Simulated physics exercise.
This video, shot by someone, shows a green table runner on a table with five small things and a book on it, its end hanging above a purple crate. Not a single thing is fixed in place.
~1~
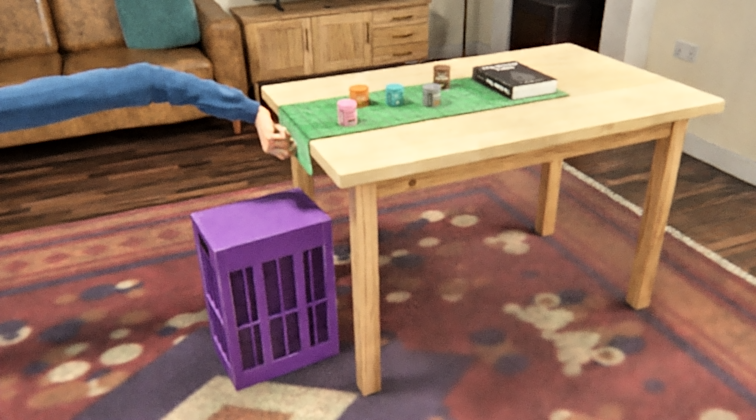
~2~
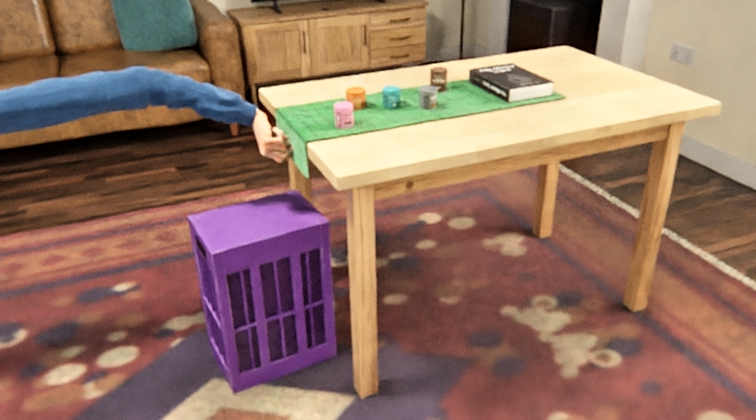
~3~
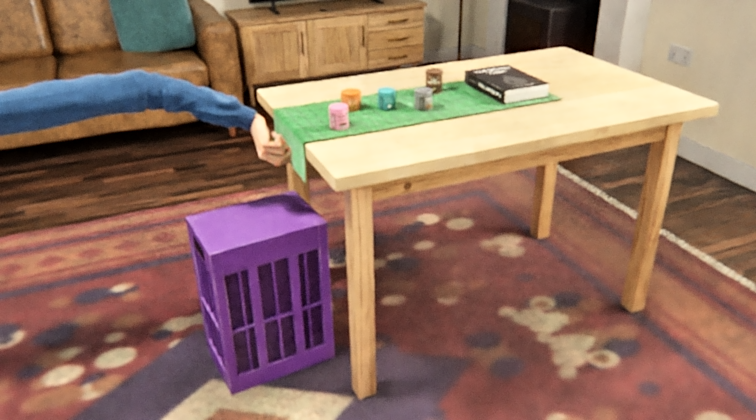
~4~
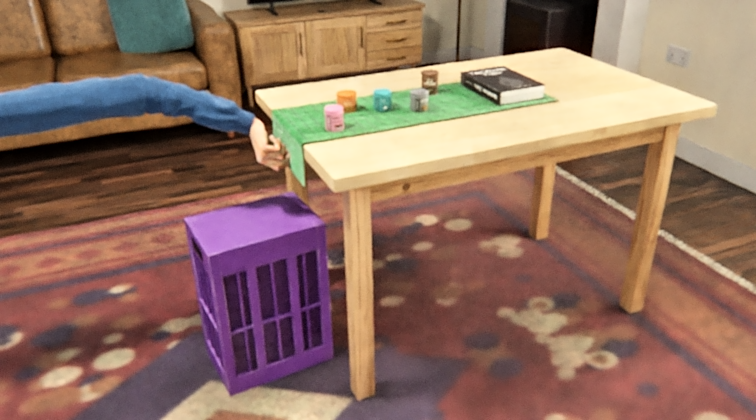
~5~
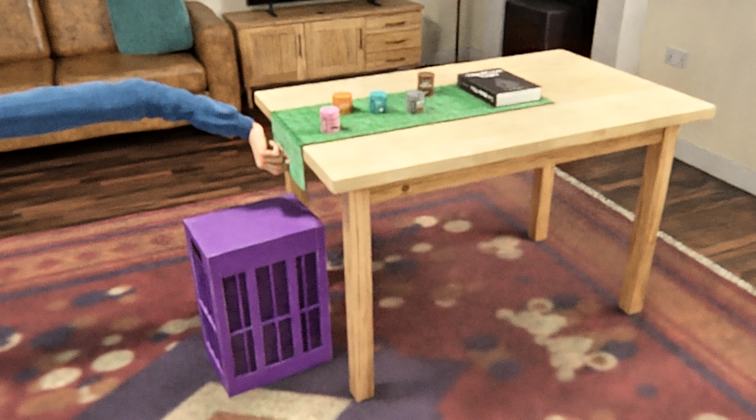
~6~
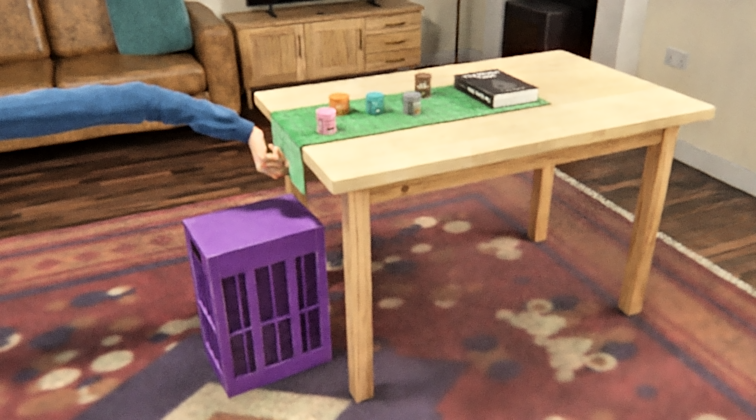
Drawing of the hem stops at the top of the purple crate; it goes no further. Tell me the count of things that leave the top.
The count is one.
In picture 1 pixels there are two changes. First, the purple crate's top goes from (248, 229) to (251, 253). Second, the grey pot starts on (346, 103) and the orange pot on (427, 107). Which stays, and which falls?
The grey pot goes over, the orange pot does not fall.
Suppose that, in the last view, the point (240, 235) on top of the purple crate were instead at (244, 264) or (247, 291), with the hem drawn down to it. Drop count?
Then 2, then 3.
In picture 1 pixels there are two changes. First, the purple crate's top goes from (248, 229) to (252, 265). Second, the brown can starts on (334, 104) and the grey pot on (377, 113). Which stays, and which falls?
Final state: The brown can is no longer up, the grey pot is no longer up.
Soon after, hem near (289, 191); all still up.
After that, hem on the crate; pink pot gone.
In the end, hem on the crate; pink pot gone. It carries off one.
